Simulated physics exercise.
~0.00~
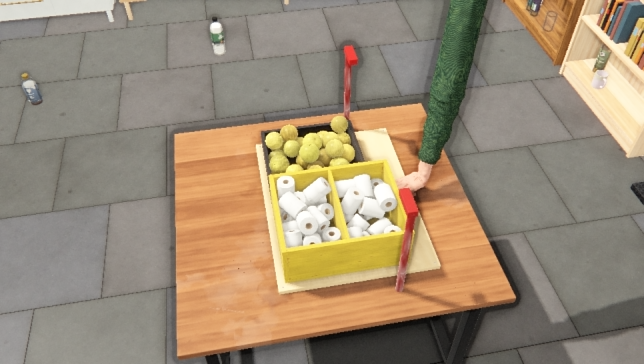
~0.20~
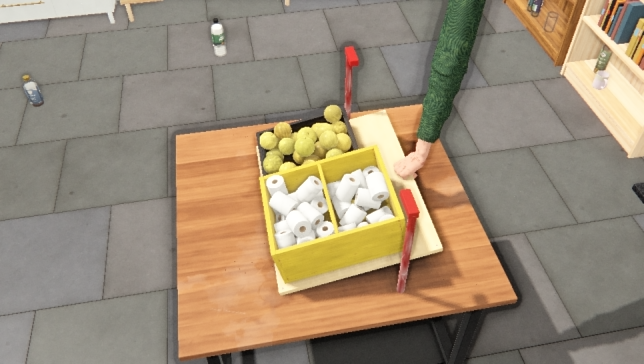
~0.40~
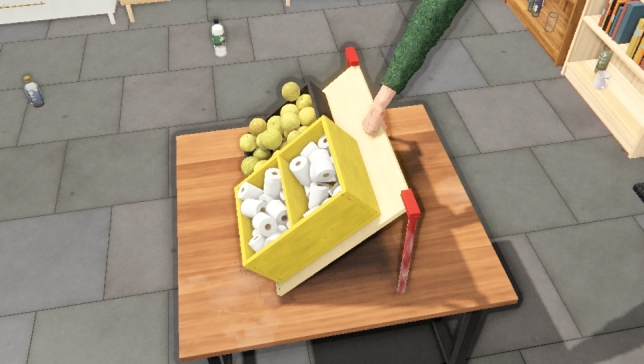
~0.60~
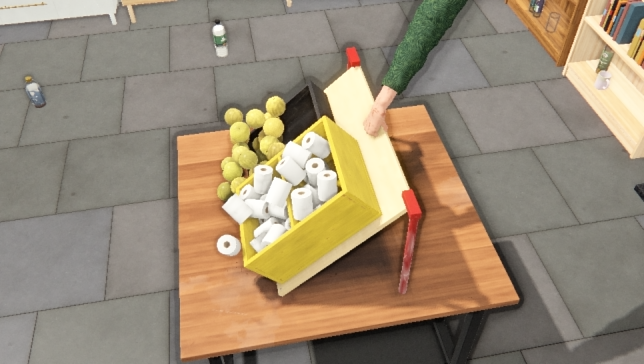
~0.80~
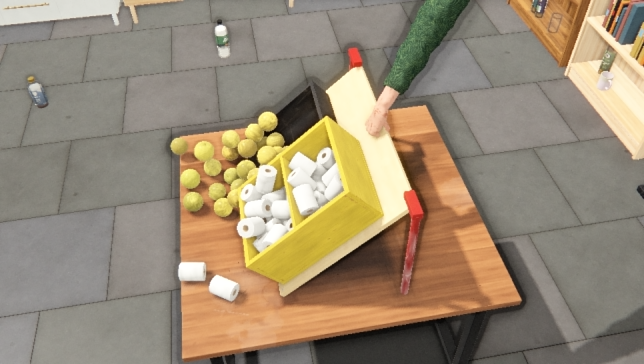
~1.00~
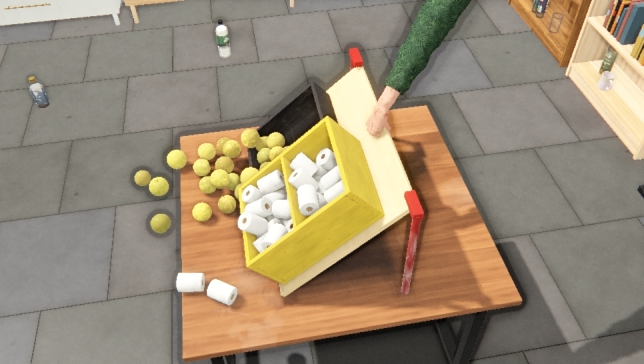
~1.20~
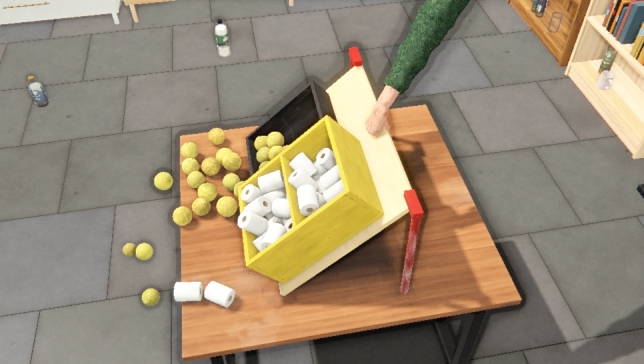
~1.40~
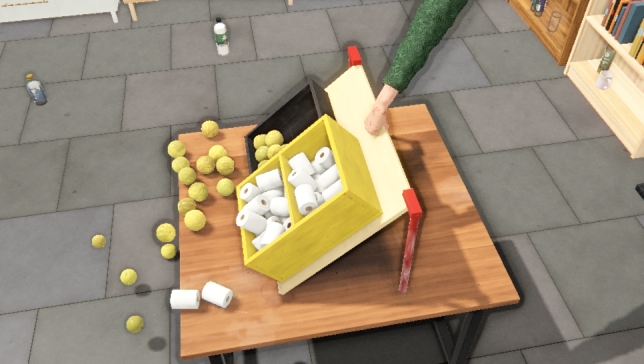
A hand tilts a board, spilling many yellow balls and two white rolls leftward.
